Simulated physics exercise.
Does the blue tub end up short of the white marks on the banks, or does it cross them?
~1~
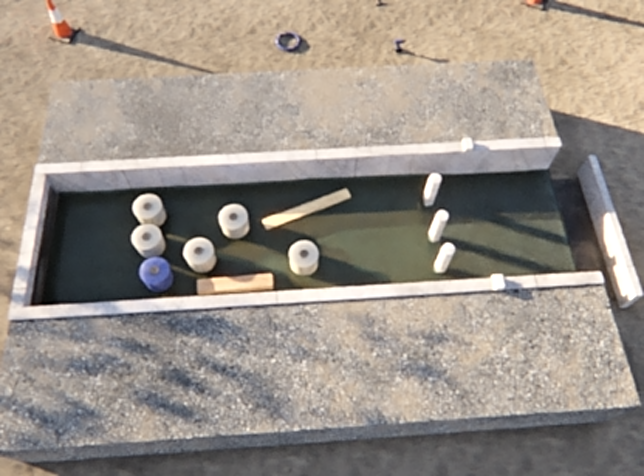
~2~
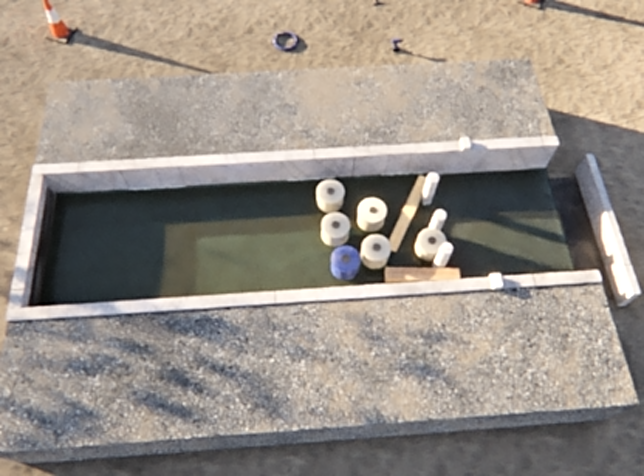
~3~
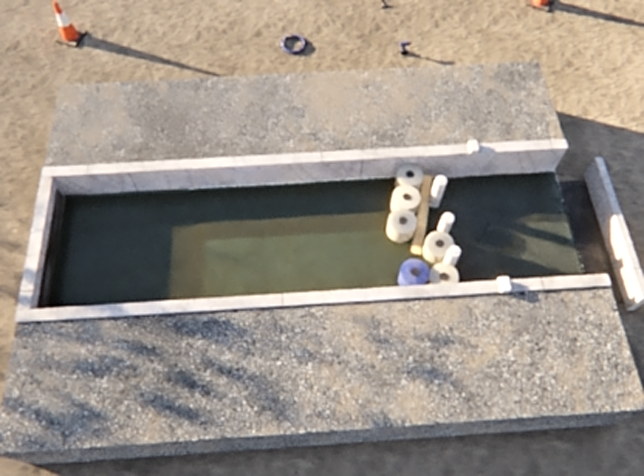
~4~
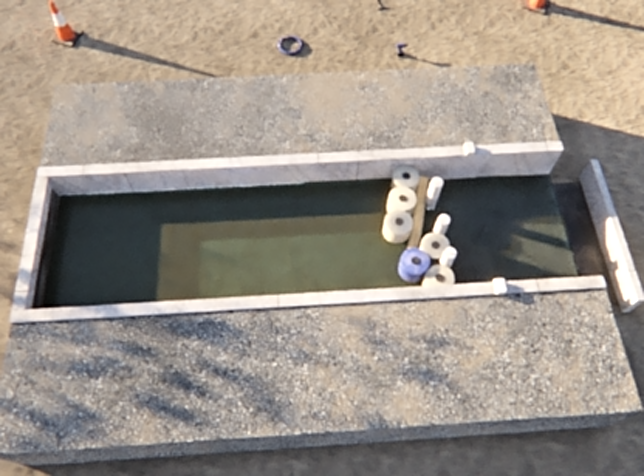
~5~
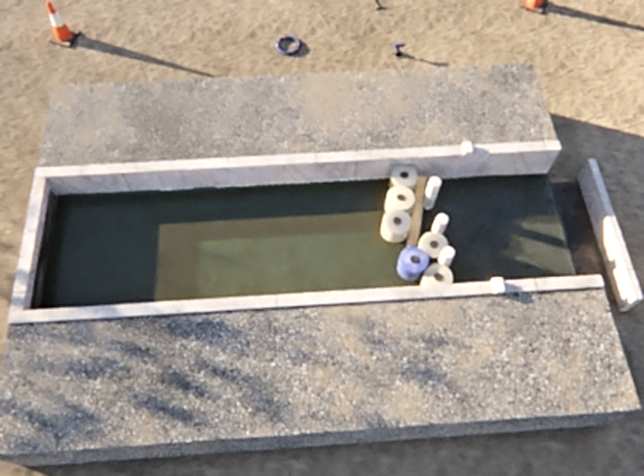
The blue tub ends up short of the white marks, held in the cluster of tubs around the white posts.
